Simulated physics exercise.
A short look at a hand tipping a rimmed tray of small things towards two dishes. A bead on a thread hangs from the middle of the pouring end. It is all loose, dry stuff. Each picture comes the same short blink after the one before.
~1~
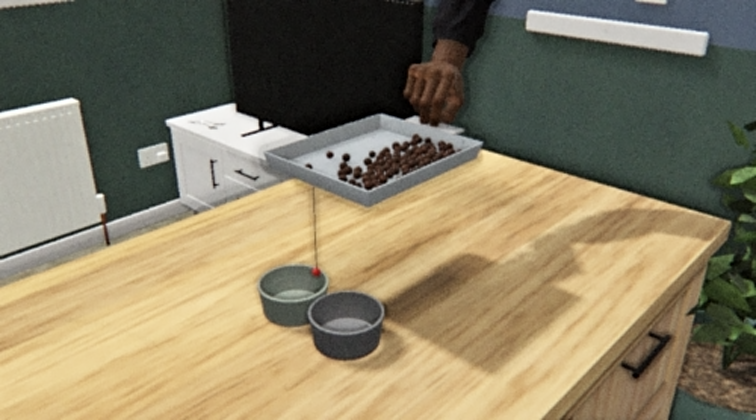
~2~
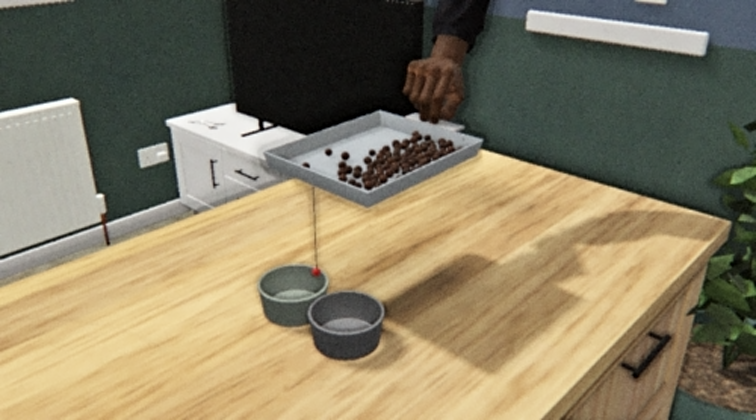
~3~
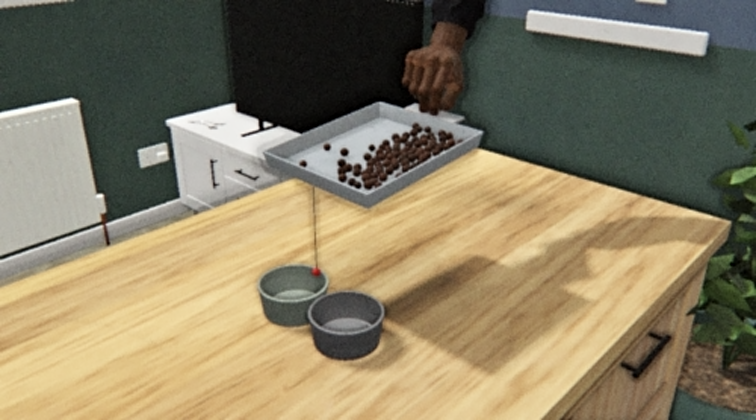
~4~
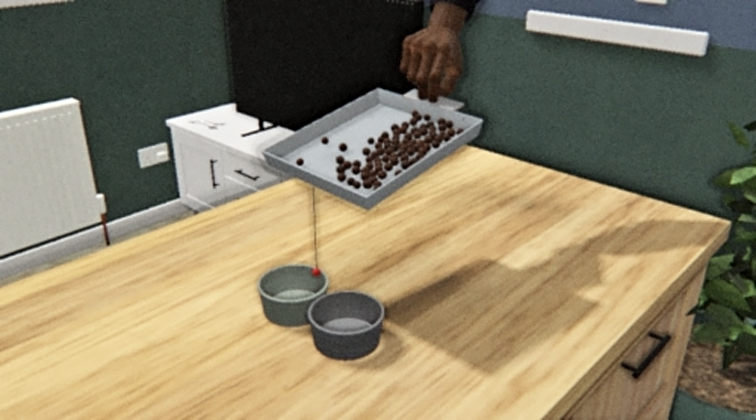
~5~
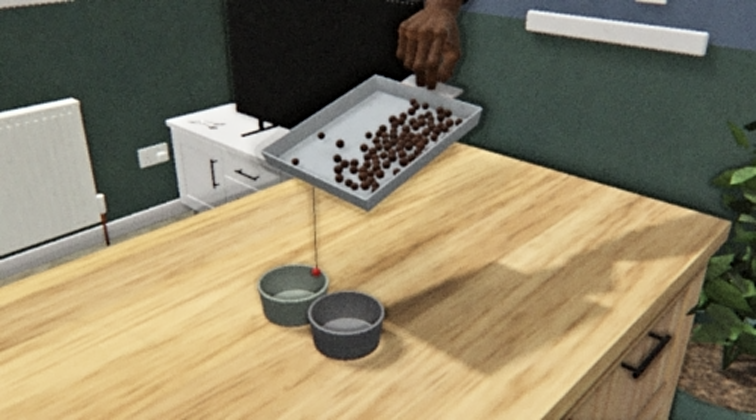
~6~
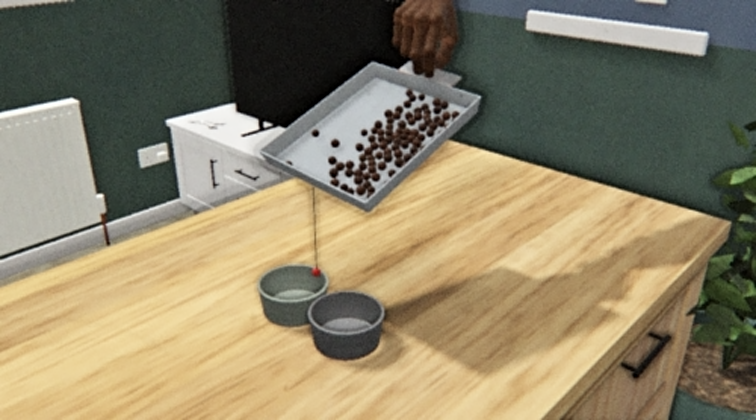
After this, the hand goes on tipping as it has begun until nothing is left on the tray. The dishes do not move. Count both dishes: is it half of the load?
They take more than half between them.
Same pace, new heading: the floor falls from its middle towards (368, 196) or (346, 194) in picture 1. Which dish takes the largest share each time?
In turn: The right dish; right.
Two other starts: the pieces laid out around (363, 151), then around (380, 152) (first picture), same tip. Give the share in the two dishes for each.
Near 60 % and 50 %.
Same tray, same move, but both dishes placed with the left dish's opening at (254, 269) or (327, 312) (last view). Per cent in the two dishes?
About 20 and 70 per cent.
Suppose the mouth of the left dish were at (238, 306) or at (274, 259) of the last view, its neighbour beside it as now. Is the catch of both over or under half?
In turn: Under half; below a half.
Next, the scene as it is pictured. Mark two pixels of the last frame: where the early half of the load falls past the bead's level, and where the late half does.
Around (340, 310) and then (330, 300).
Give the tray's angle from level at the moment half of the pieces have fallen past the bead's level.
At some 105 degrees.
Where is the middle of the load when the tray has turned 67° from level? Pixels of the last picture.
Roughly at (340, 186).
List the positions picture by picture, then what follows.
Corners of the pouring end at (268, 152) and (368, 190), level; middle of the load at (404, 162), chocolate balls; left dish at (267, 307); right dish at (320, 339); bead on its thread at (317, 272), in the first picture.
Corners of the pouring end at (268, 151) and (368, 190), level; middle of the load at (404, 161), in the second picture.
Corners of the pouring end at (267, 151) and (367, 191), tipped barely, lowest at the right corner; middle of the load at (404, 156), in the third picture.
Corners of the pouring end at (266, 150) and (366, 194), tipped a little, lowest at the right corner; middle of the load at (404, 149), in the fourth picture.
Corners of the pouring end at (265, 150) and (366, 196), tipped clearly, lowest at the right corner; middle of the load at (401, 144), a small part on the move, in the fifth picture.
Corners of the pouring end at (263, 150) and (365, 199), tipped clearly, lowest at the right corner; middle of the load at (397, 142), all on the move; left dish at (267, 307); right dish at (320, 339), in the sixth picture.
Soon, tray tipped steeply; most on the tray; a stray few in the right dish; a stray few outside both; a small part in the air.
A while on, tray tipped past a quarter turn; a small part on the tray; about half in the right dish; a stray few in the left dish; a small part outside both; about a quarter in the air.
Towards the end, tray tipped past a quarter turn; about two thirds in the right dish; a stray few in the left dish; about a third outside both.
Finally, tray tipped past a quarter turn; about two thirds in the right dish; a stray few in the left dish; about a third outside both.
